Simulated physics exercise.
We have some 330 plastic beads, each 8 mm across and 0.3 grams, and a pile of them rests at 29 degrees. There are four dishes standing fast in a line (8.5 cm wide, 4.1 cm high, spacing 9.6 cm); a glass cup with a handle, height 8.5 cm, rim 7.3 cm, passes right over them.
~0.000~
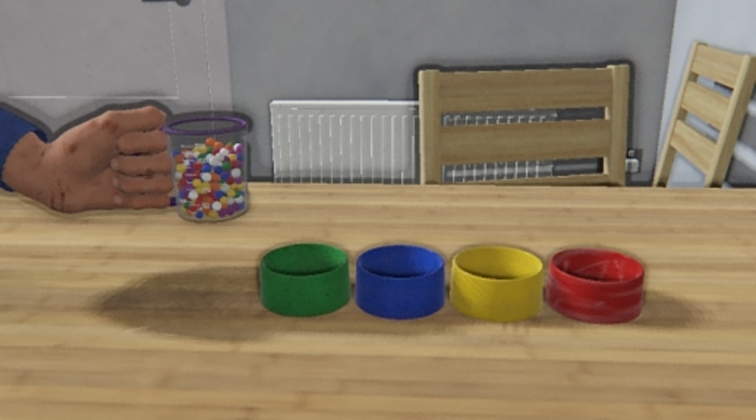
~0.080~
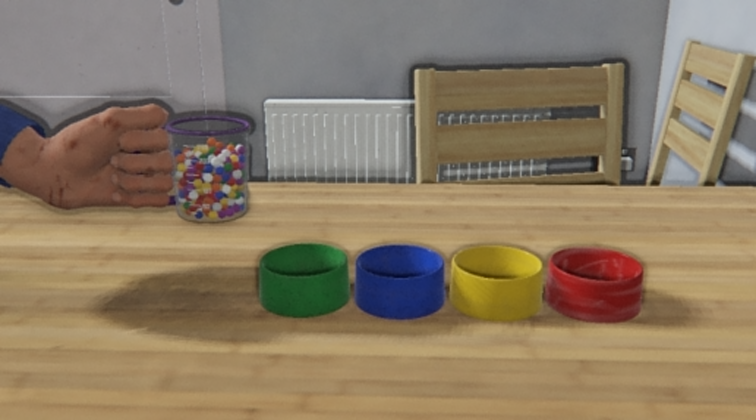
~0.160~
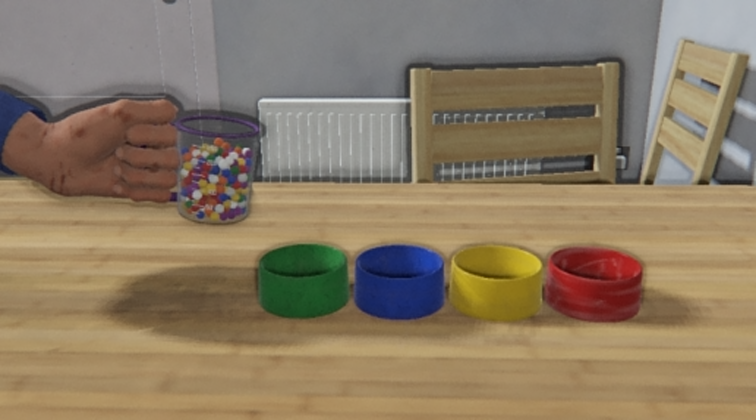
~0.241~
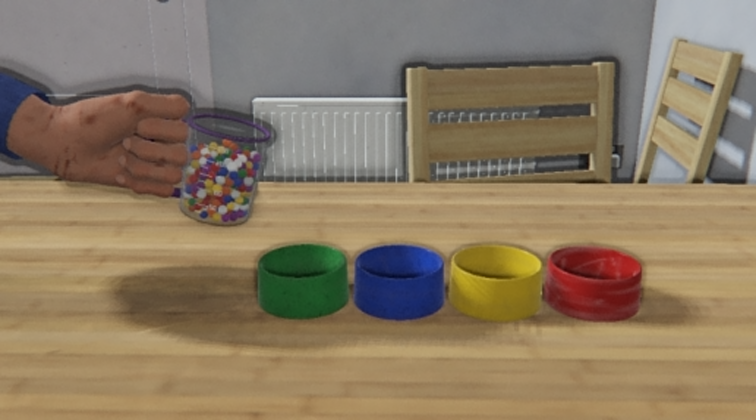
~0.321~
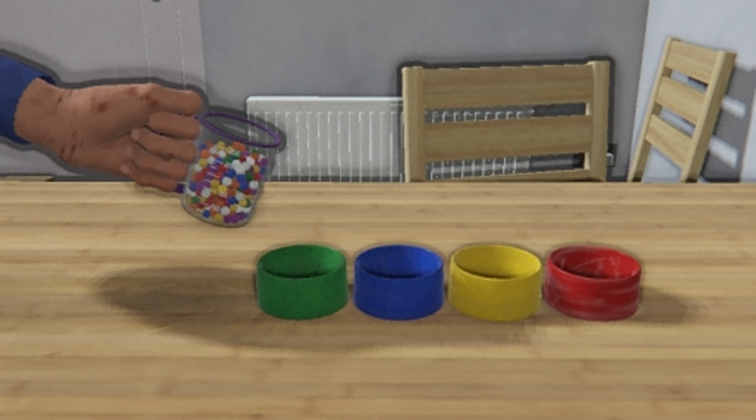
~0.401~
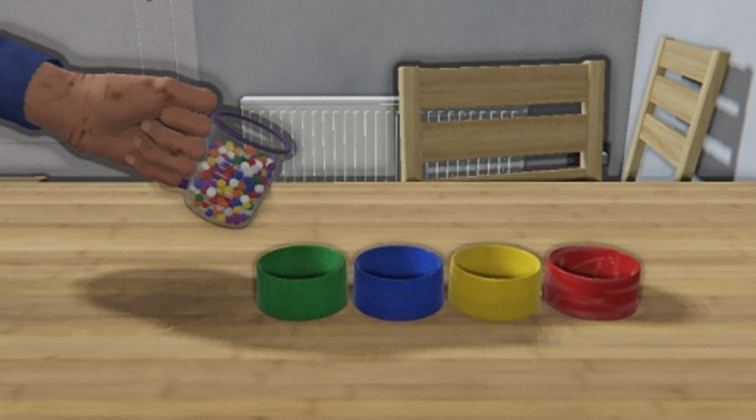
In the video, a hand at the left holds a clear cup of multicolored beads above a wooden table, then moves it slightly right while tilting it rightward, as green, blue, yellow and red dishes stay still in a row.
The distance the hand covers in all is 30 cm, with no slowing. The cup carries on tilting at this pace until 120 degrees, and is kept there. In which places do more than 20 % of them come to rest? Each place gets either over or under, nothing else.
Here is the list: Red dish under, blue dish over, green dish under, yellow dish under, counter under.
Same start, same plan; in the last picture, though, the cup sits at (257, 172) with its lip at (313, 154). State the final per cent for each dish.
Kept per dish: Red = 0, blue = 0, green = 0, yellow = 80.
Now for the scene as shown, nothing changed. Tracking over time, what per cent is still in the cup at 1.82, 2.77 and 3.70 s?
In order, near 0 %, 0 % and 0 %.
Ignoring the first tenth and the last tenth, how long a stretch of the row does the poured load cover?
Roughly 5 centimetres.
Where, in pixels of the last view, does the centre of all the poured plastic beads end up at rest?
Near (407, 278).
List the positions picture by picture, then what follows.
The first frame shows cup at (210, 169), tilt 0 degrees, lip at (244, 126), moved 0.0 cm; middle of the pieces at (212, 175); green dish at (305, 260); blue dish at (400, 261); yellow dish at (498, 263); red dish at (597, 265).
The second frame shows cup at (211, 170), tilt 2 degrees, lip at (247, 128), moved 0.2 cm; middle of the pieces at (213, 176).
The third frame shows cup at (216, 170), tilt 8 degrees, lip at (257, 132), moved 0.9 cm; middle of the pieces at (217, 176).
The fourth frame shows cup at (222, 171), tilt 14 degrees, lip at (269, 138), moved 1.6 cm; middle of the pieces at (223, 177).
The fifth frame shows cup at (228, 171), tilt 21 degrees, lip at (279, 144), moved 2.2 cm; middle of the pieces at (228, 177).
The sixth frame shows cup at (235, 172), tilt 27 degrees, lip at (289, 150), moved 2.9 cm; middle of the pieces at (233, 178); green dish at (301, 262); blue dish at (399, 262); yellow dish at (496, 262); red dish at (593, 262). Its pace works out near 80 degrees a second; the hand travels 9 cm a second.
After 1.82 s, tilt 120 degrees; cup holds 0 %, blue 95 %.
Then, at 2.77 s, tilt 120 degrees; cup holds 0 %, blue 90 %.
Then, at 3.70 s, tilt 120 degrees; cup holds 0 %, blue 90 %.
By 4.0 s all is still; red 0 %, blue 90 %, green 0 %, yellow 0 %, counter 10 %.
